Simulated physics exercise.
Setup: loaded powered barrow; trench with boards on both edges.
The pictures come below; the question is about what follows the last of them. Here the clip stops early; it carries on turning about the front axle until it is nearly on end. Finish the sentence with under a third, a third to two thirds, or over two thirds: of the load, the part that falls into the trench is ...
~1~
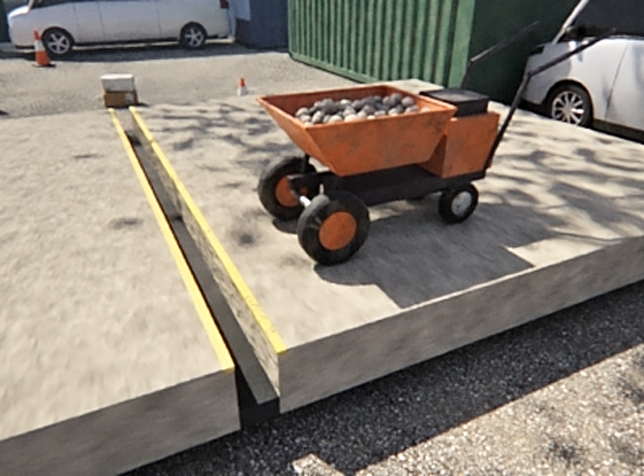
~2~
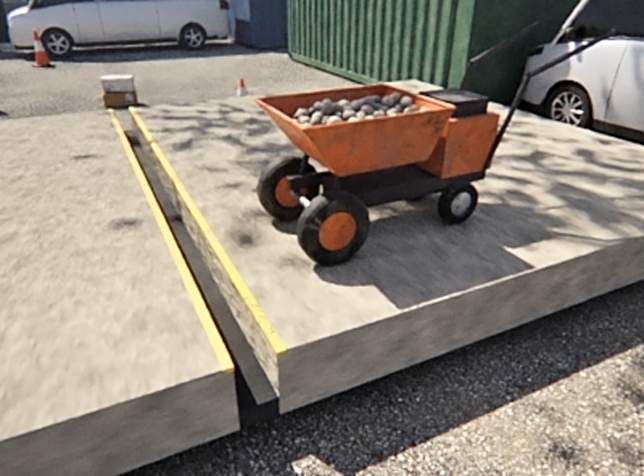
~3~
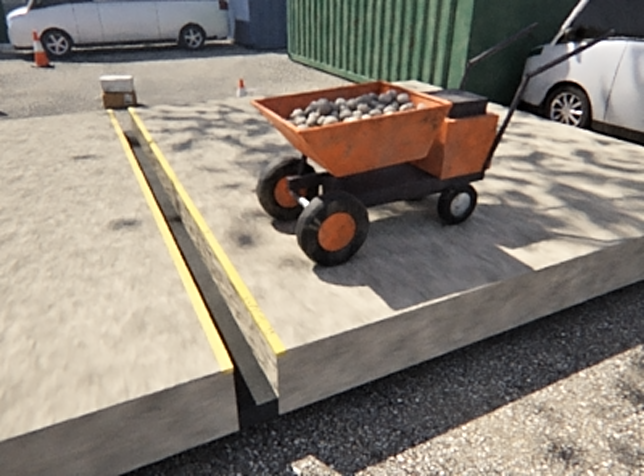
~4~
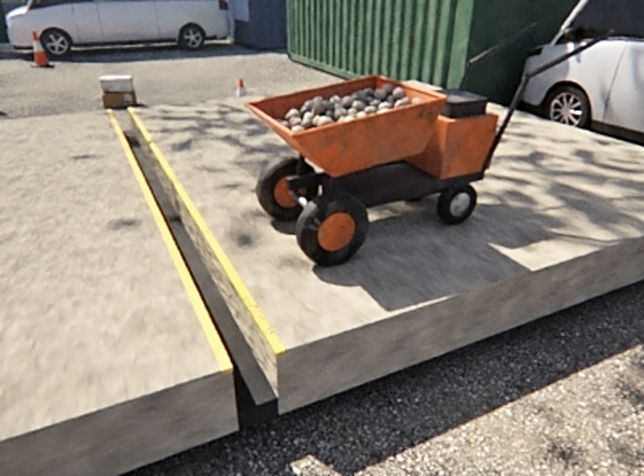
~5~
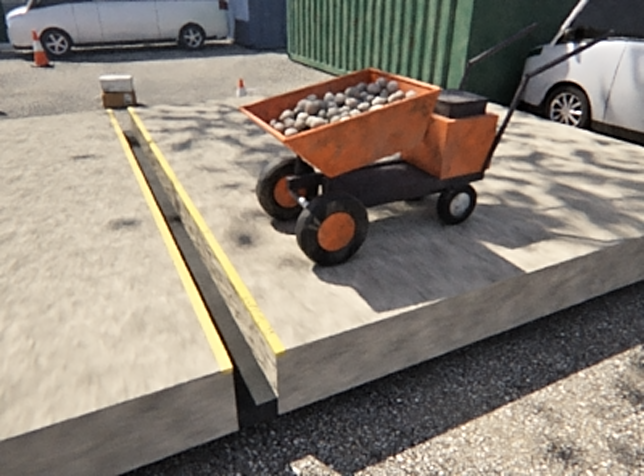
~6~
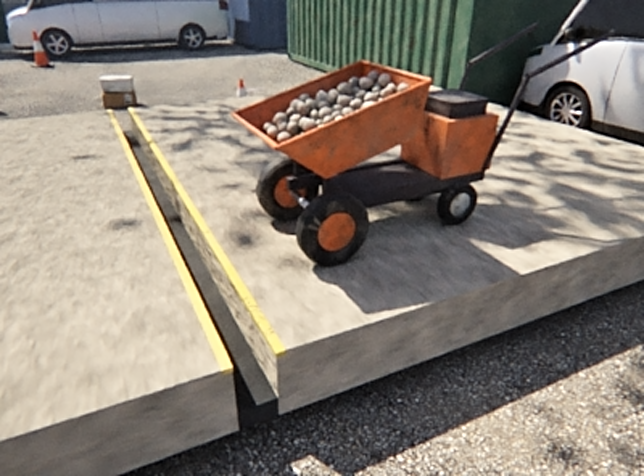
The part that falls into the trench is a third to two thirds.
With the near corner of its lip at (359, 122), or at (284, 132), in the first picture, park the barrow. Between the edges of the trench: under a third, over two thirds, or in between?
The middle third, then under a third.
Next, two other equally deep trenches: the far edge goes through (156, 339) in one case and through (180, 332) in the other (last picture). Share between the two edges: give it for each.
The share would be 100 % first and 90 % second.
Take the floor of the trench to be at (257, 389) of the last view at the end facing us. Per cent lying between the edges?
It comes out near 40 percent.
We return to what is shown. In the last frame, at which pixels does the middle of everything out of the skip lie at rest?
About (191, 265).
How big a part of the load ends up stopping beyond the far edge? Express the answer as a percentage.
My estimate is around 50 percent.
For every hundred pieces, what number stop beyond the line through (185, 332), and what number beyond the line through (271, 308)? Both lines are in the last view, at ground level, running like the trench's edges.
Close to 40 and 100 per cent respectively.
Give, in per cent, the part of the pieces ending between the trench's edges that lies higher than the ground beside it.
Around 5 in a hundred.
Soon after the last picture, skip tipped steeply; all in the skip.
A little later, skip tipped right over; about two thirds in the skip; a small part in or heaped over the trench; about a quarter beyond it; a small part falling.
Later still, skip tipped right over; a stray few in the skip; about half in or heaped over the trench; about half beyond it.
At rest, skip tipped right over; a stray few in the skip; about half in or heaped over the trench; about half beyond it.
